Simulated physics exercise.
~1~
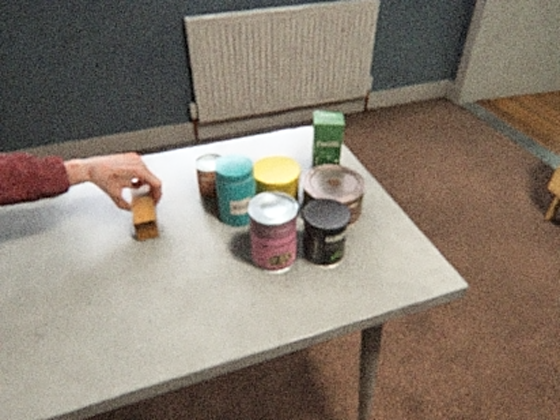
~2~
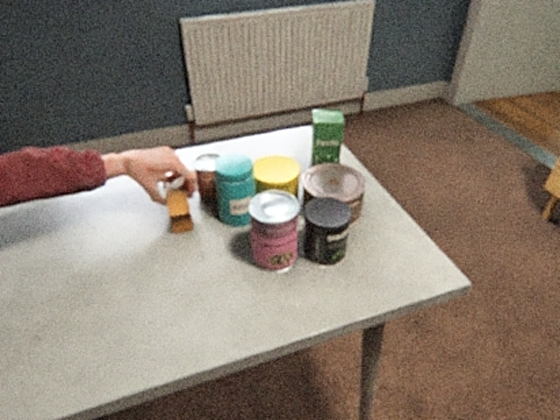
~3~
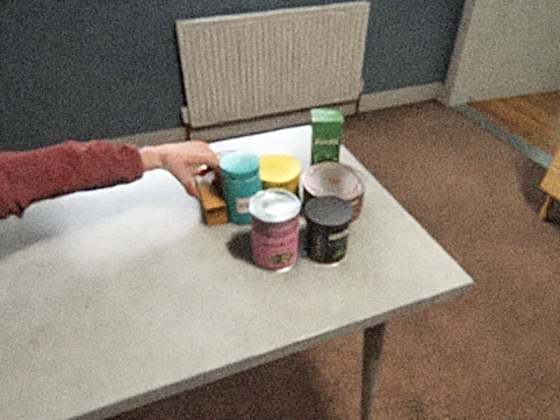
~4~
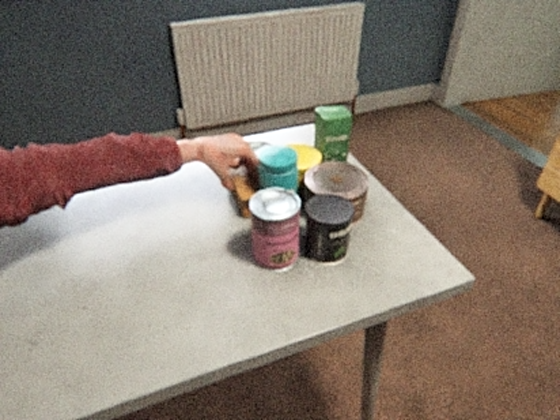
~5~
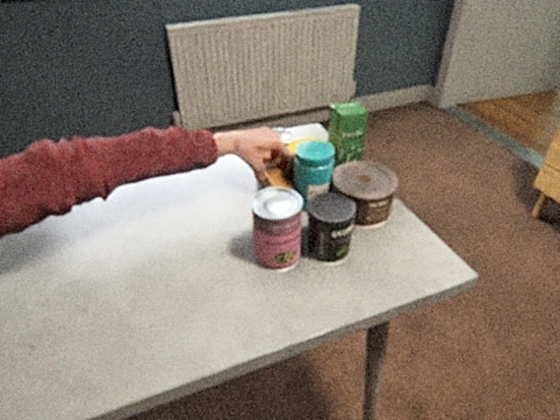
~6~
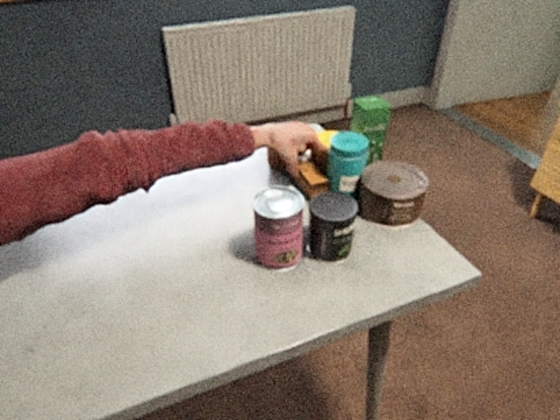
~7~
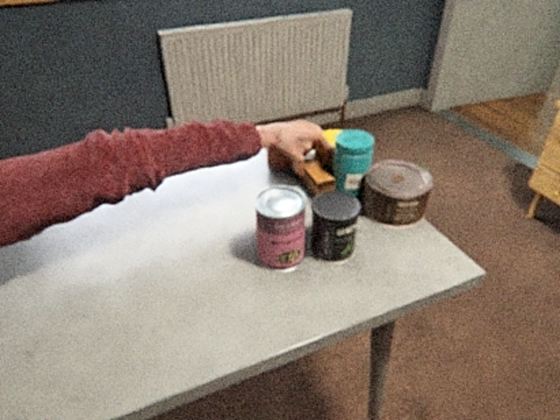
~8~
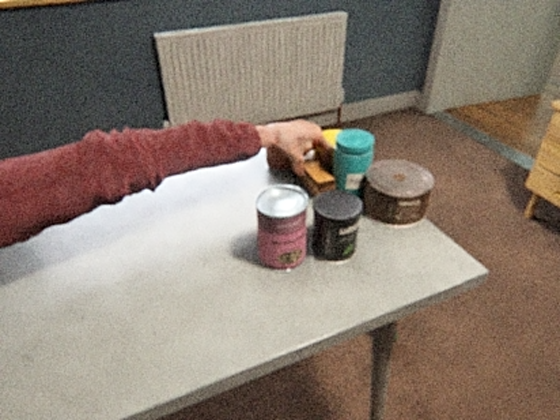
A hand slides a wooden block across a table, pushing tubs and jars rightward until a green carton goes over the edge.
